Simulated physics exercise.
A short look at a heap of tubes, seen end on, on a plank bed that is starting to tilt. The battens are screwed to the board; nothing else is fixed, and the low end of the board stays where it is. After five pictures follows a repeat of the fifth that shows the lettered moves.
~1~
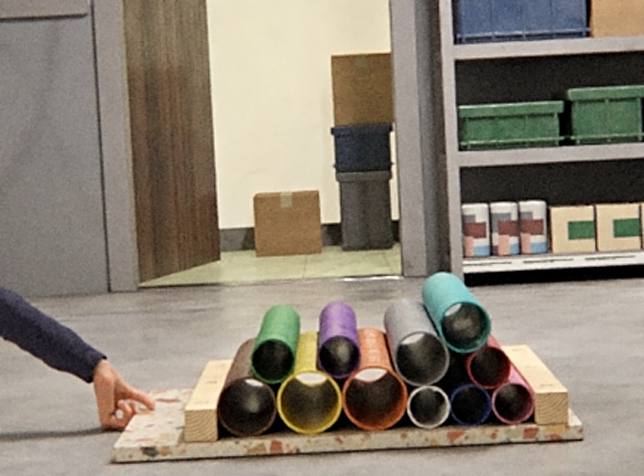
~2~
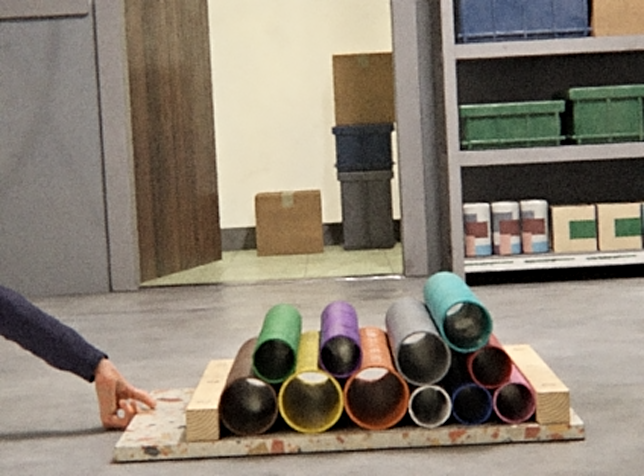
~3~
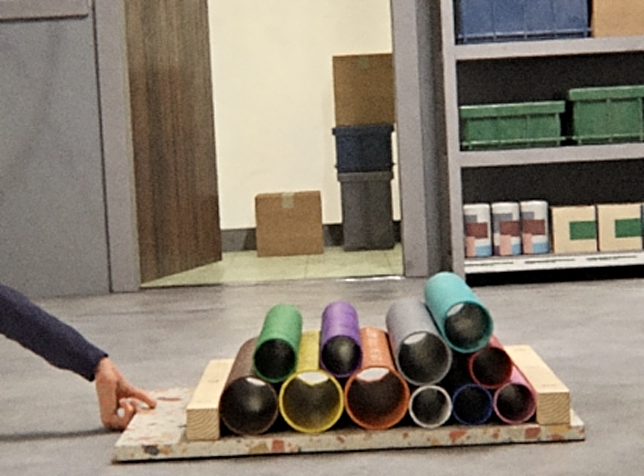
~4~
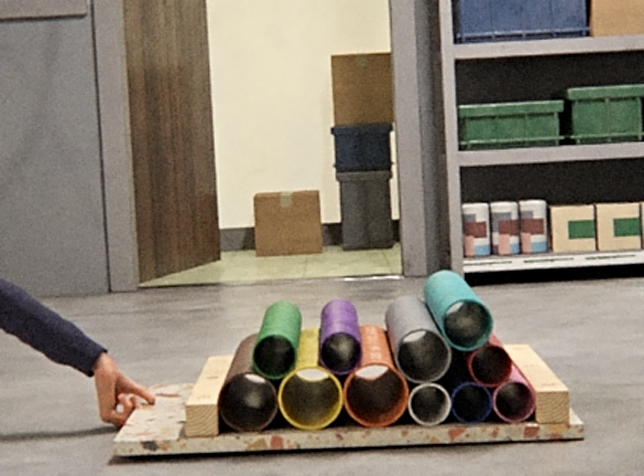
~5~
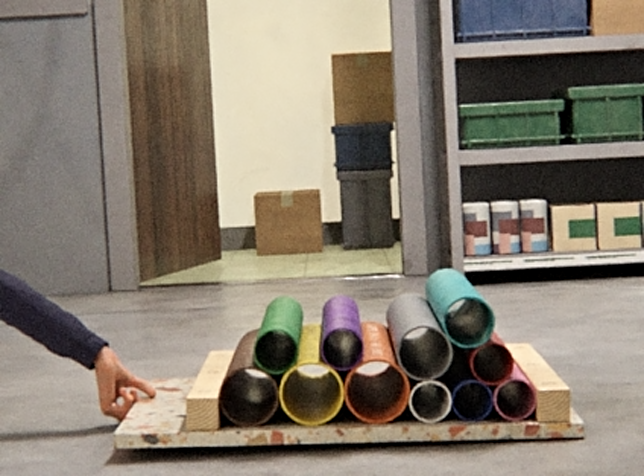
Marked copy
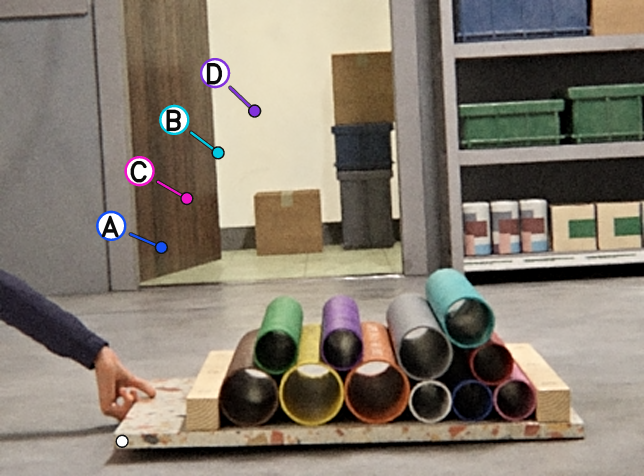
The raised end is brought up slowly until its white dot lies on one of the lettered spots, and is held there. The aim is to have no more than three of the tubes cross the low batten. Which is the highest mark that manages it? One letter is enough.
It can be raised to C.
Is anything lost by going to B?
Yes, at B.
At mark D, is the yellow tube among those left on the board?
Yes, with D.
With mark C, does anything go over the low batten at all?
At C: Yes.
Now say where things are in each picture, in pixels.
The first frame shows grey tube (421, 358); red tube (490, 367); purple tube (340, 356).
The second frame shows purple tube (341, 356); turquoise tube (466, 326).
The third frame shows board (347, 397); brown tube (249, 405); green tube (275, 359); blue tube (472, 405).
The fourth frame shows board (346, 395); brown tube (248, 402); yellow tube (311, 398).
The fifth frame shows board (347, 391); brown tube (249, 397); yellow tube (311, 393).
On the marked copy, A at (161, 248); B at (218, 153); C at (187, 199); D at (254, 111); the white dot at (122, 441).
Following C. Soon after the start, board at 19°.
Later, board at 33°.
In the end, board at 33°, three over the low batten (grey, red, turquoise).
As for the rest, A three over the low batten (grey, red, turquoise); B five over the low batten; D five over the low batten.
